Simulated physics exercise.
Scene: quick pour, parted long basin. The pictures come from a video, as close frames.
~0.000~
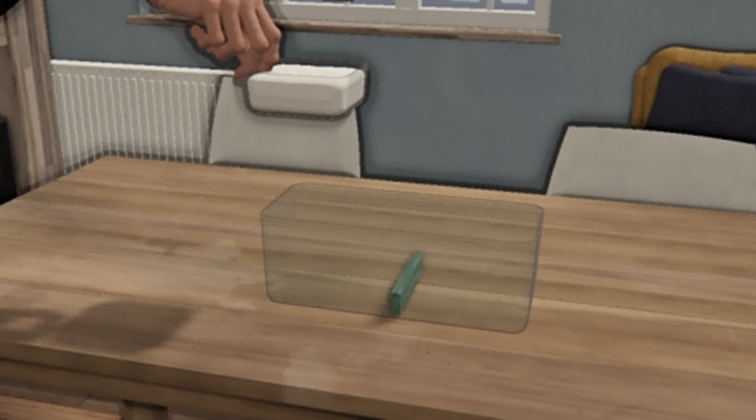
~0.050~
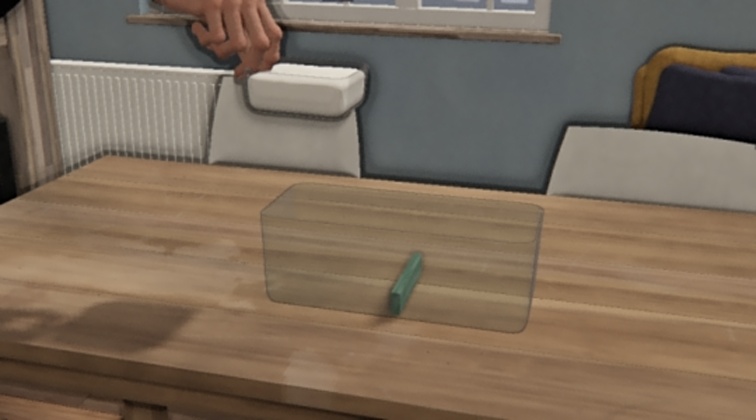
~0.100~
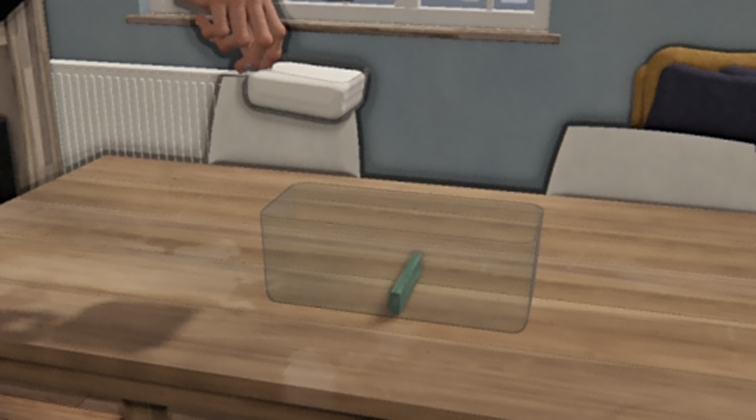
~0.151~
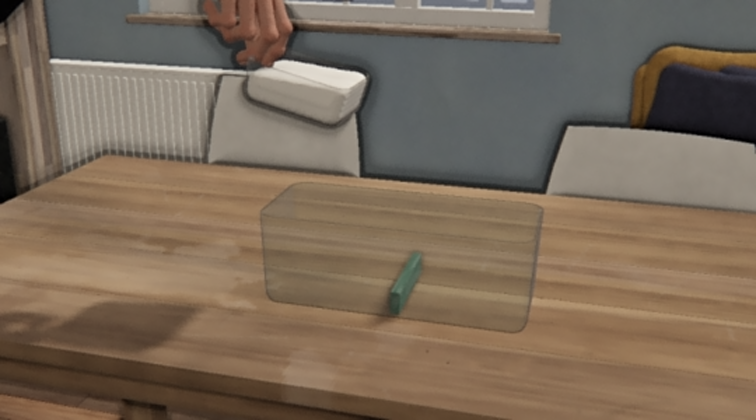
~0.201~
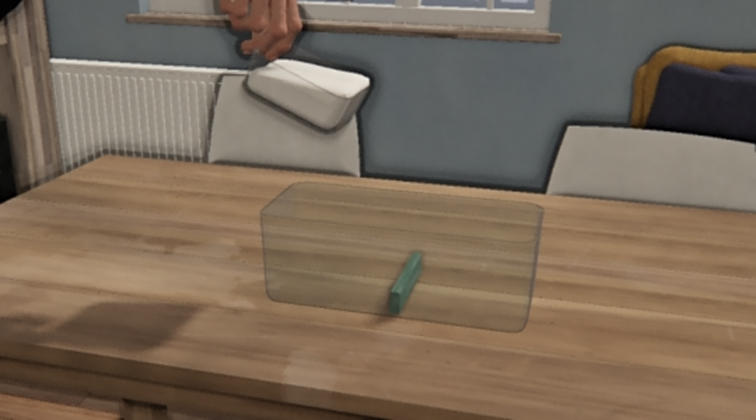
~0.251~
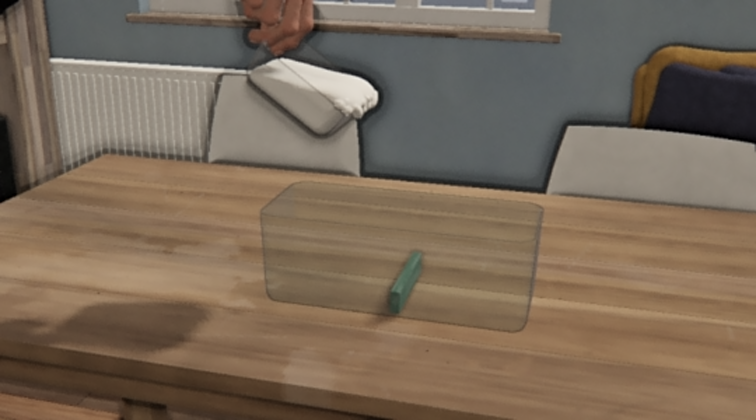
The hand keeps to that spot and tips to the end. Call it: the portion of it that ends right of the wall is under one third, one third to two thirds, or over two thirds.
One third to two thirds.
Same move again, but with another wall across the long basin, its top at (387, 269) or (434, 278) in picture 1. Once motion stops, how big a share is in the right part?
First try 65 per cent, second try 15 per cent.
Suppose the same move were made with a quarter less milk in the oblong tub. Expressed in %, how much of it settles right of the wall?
Estimate: Around 25 per cent.
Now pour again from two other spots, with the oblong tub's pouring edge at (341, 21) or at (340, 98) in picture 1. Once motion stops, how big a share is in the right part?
You'd get around 30 per cent and then around 20 per cent.
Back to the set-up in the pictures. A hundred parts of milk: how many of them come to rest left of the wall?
About 55 percent.
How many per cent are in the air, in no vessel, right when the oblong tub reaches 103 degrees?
35 %.
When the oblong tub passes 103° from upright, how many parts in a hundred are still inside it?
I'd put it at some 5 in a hundred.
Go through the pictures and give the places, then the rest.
It leans 0°; its right rim is at (357, 72); the milk meets the walls at (263, 72) and (357, 77); the long basin's rim runs from (278, 200) to (540, 226); the wall's top is at (407, 274), in the first picture.
It leans 2°; its right rim is at (358, 73); the milk meets the walls at (263, 71) and (357, 78), in the second picture.
It leans 6°; its right rim is at (359, 77); the milk meets the walls at (263, 69) and (358, 79), in the third picture.
It leans 14°; its right rim is at (359, 84); the milk meets the walls at (264, 67) and (360, 82), in the fourth picture.
It leans 24°; its right rim is at (359, 94); the milk meets the walls at (264, 67) and (359, 86); 3 per cent is over the edge, in the fifth picture.
It leans 35°; its right rim is at (357, 104); the milk meets the walls at (264, 64) and (349, 87); 11 per cent is over the edge, in the sixth picture.
A moment on, the oblong tub is tipped right over and 4 per cent is still to pour, 27 is left of the wall and 34 right of it.
Next, the oblong tub is tipped right over and 0 per cent is still to pour, 49 is left of the wall and 42 right of it.
Then the oblong tub is tipped right over and 0 per cent is still to pour, 53 is left of the wall and 43 right of it.
Later the oblong tub is tipped right over and 0 per cent is still to pour, 53 is left of the wall and 43 right of it.
Finally, 53 per cent lies left of the wall, 43 right of it and 4 outside.
